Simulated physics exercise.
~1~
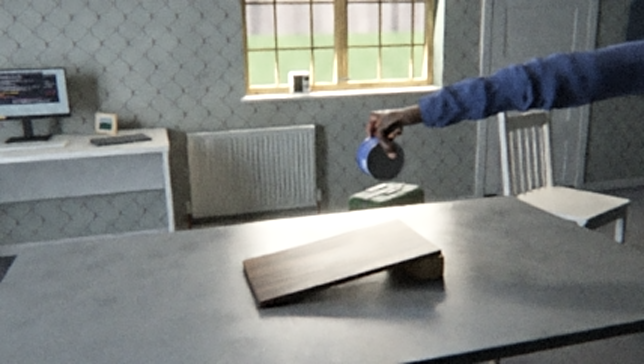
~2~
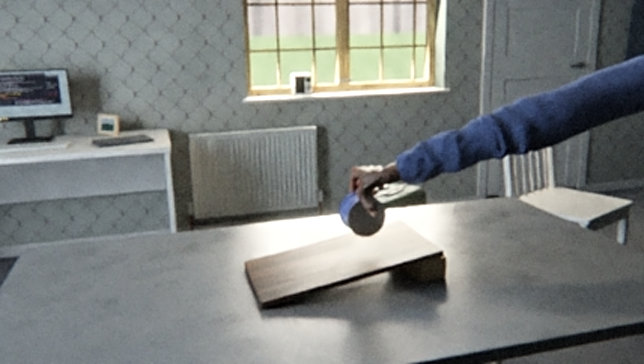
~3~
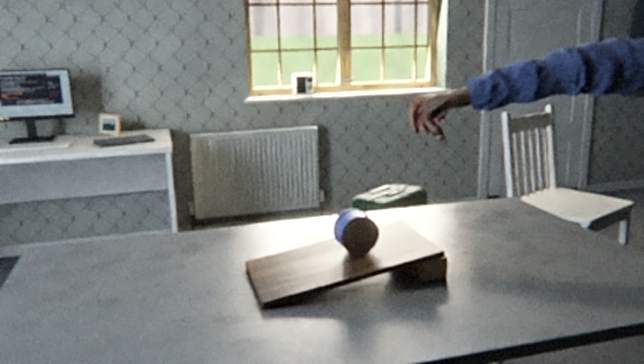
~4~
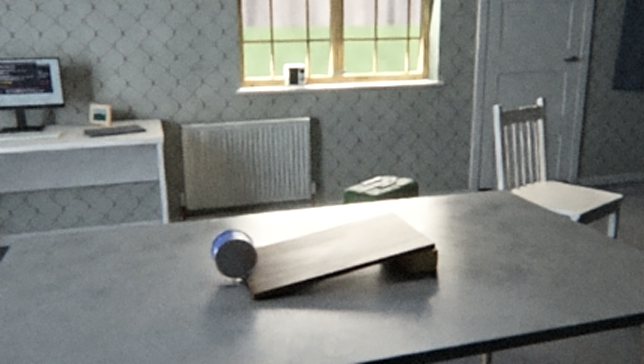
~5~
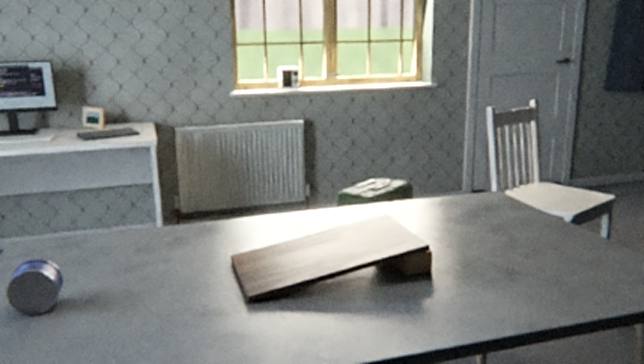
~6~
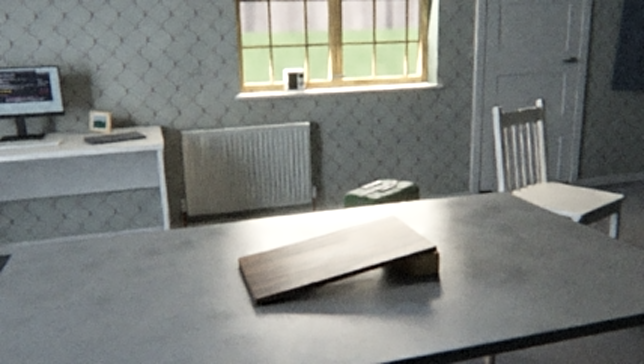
On a grey table, a hand releases a blue tub, which rolls left down a sloping board and out of view.
